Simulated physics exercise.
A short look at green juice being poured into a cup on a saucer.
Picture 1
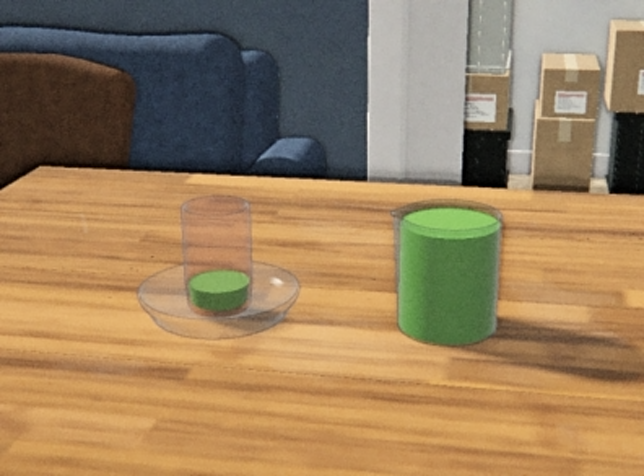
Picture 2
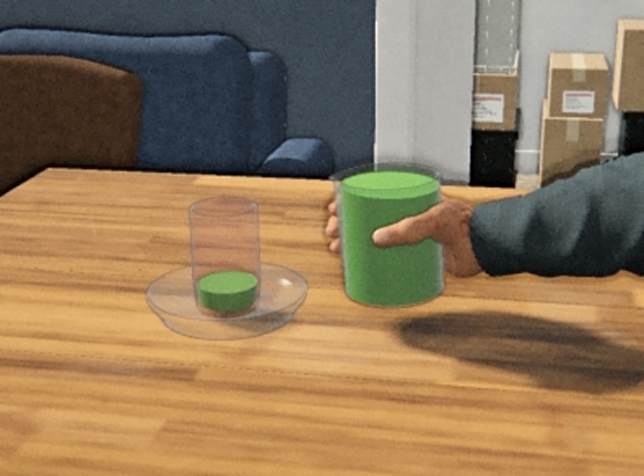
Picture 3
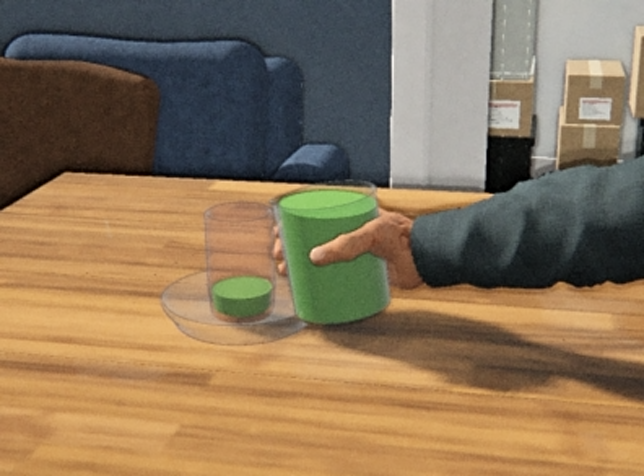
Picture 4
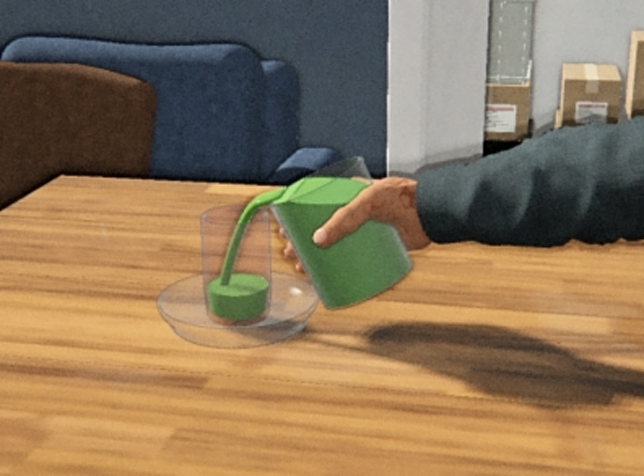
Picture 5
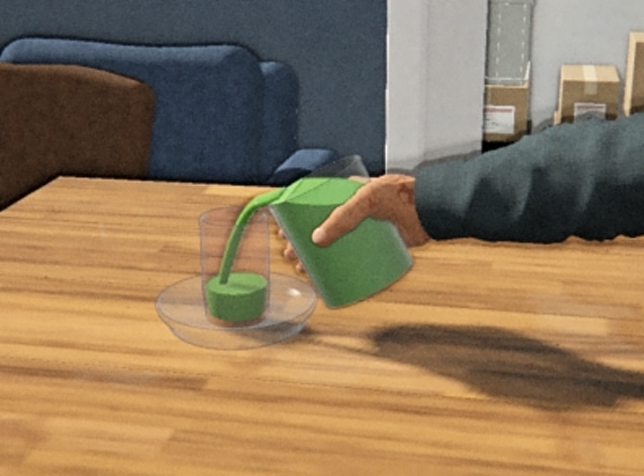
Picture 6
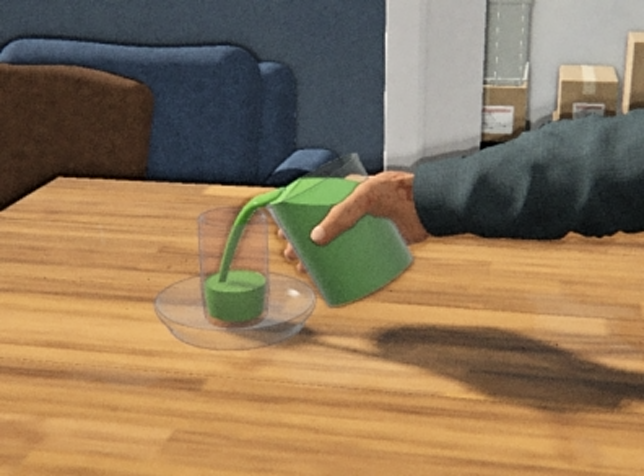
A hand lifts the beaker, moves it left and pours green juice into the cup.
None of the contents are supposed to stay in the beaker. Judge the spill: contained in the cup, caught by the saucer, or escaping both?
It spills off the saucer.
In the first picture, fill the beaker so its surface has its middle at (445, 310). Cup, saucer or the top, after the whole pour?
Outcome: No overflow.
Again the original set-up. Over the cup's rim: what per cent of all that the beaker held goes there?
Reading: Some 65 per cent.
Shortly, the cup is full to the brim; the saucer is wet, with room to spare.
Then, the cup is full to the brim; the saucer is full and running over.
At the finish, the cup is full to the brim; the saucer is full and running over.
